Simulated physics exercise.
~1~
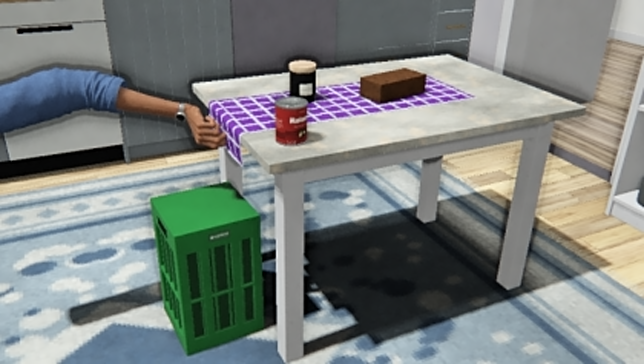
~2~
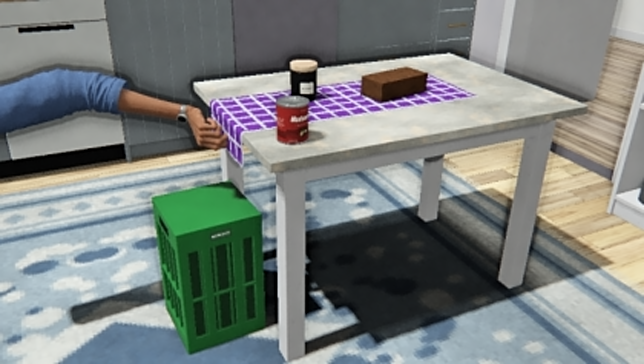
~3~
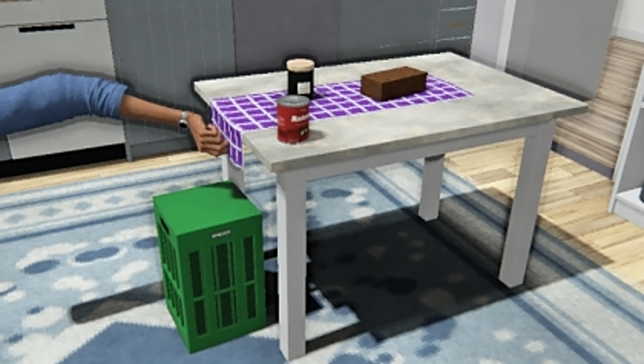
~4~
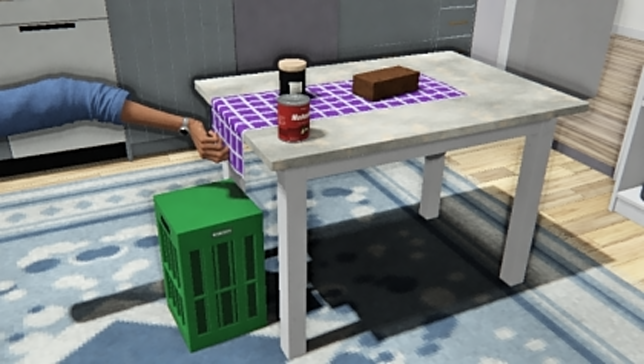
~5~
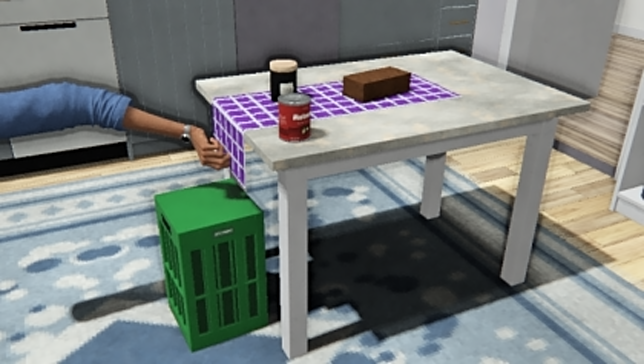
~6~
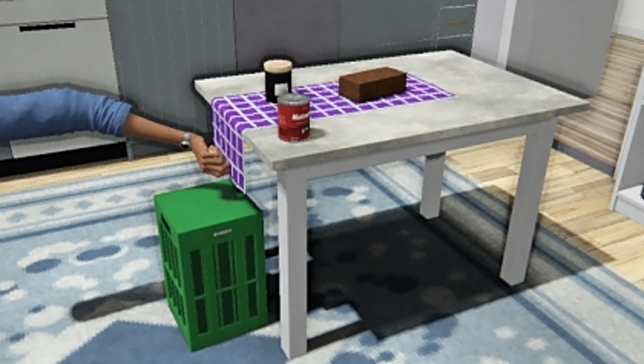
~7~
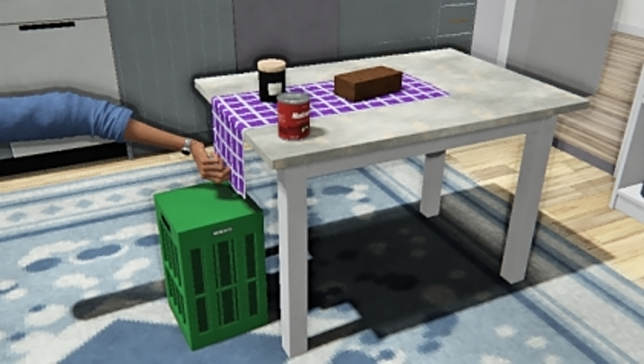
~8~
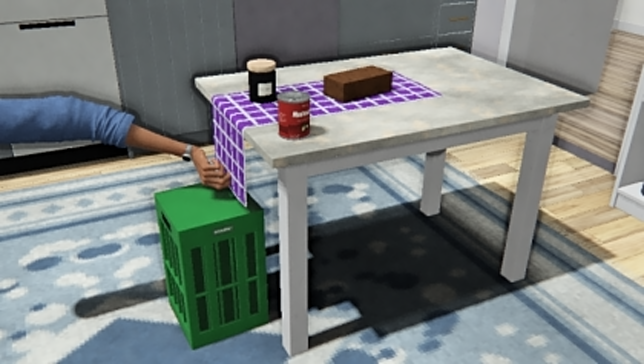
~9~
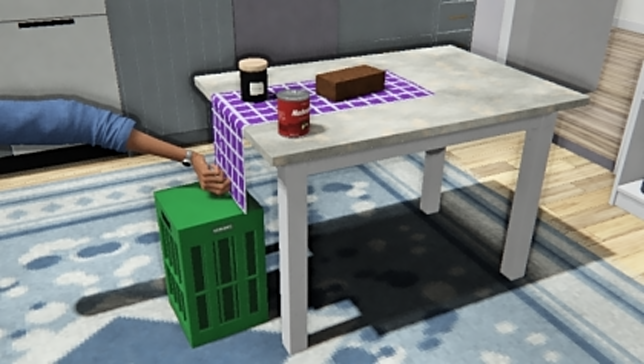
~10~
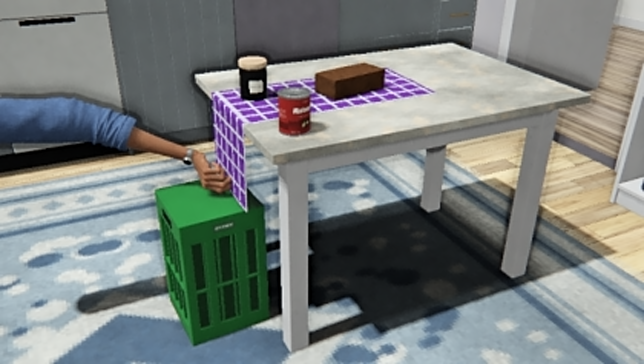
Hand pulling a purple checked cloth down over a table's end to a green crate, carrying jar and brick left, red tin staying put.
